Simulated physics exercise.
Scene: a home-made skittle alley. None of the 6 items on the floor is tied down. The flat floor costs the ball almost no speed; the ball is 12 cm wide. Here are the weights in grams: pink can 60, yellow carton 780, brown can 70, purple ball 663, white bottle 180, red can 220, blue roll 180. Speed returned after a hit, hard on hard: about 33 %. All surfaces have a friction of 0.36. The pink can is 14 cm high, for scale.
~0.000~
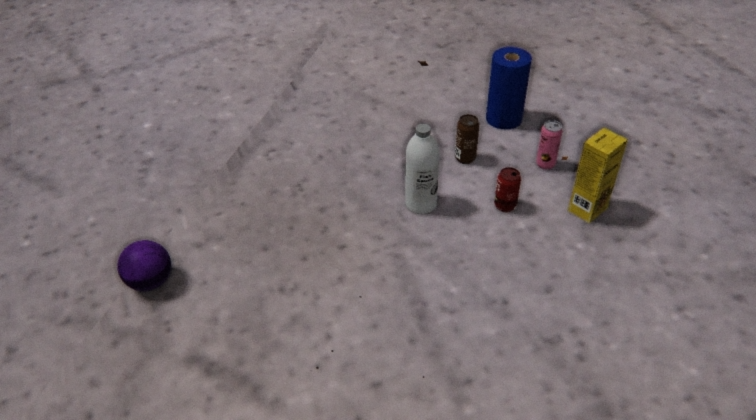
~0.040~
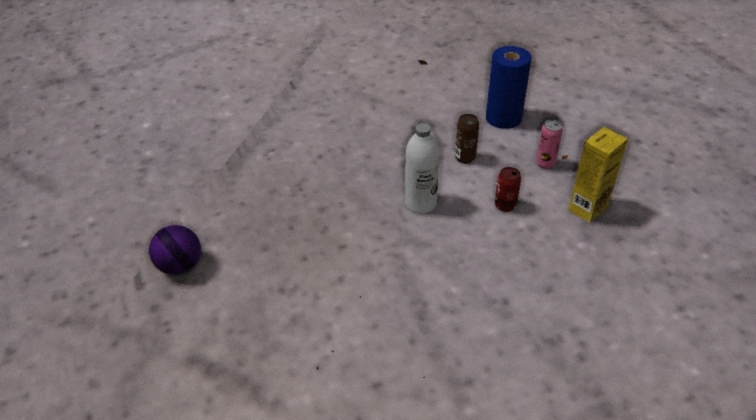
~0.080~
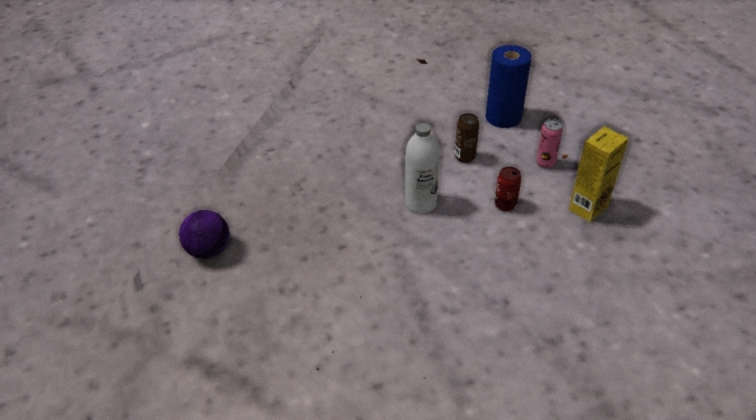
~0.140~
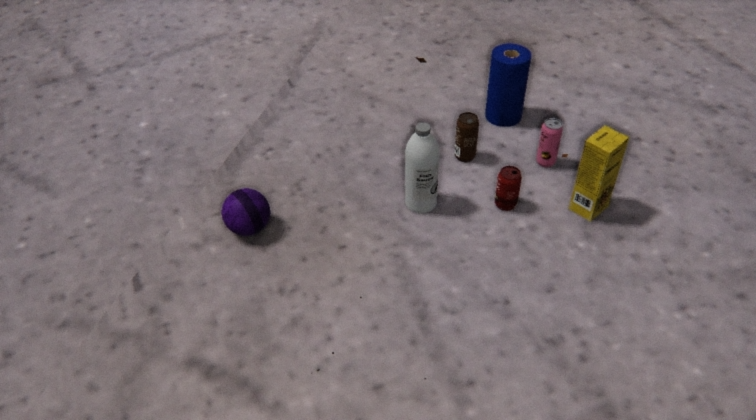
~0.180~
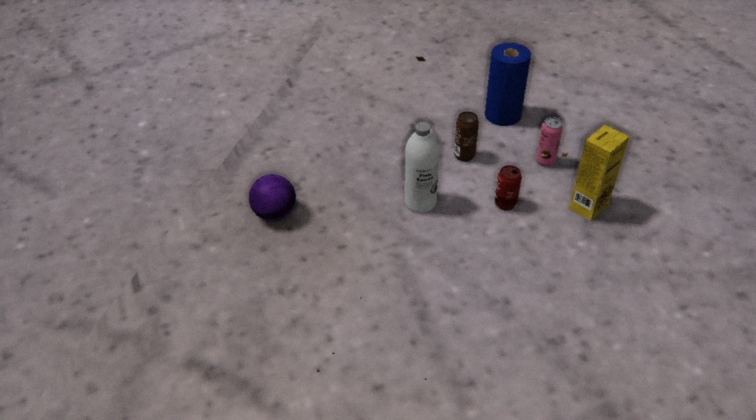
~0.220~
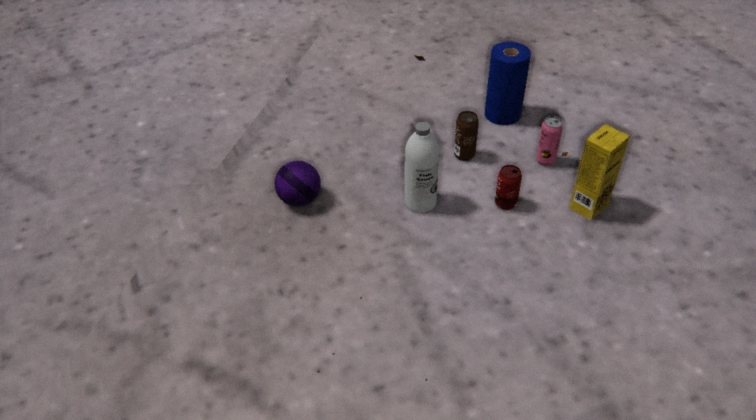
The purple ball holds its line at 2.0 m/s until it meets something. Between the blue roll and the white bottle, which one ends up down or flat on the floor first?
The first one.
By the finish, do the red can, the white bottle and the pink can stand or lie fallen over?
Well, the red can holds steady, the white bottle holds steady, and the pink can holds steady.
After 0.62 s, 122 cm rolled; purple ball near (498, 70); blue roll leaning 6° near (535, 84).
After 1.02 s, 194 cm rolled; blue roll on its side near (608, 118).
After 1.72 s, blue roll on its side near (610, 122).
By the end (2.1 s), tipped over on the floor, blue roll; the other 5 in place, give or take 8 cm. Seen from the same camera at the end, blue roll near (610, 123), white bottle near (422, 166). Blue roll went at 0.76 s; white bottle was never lost.
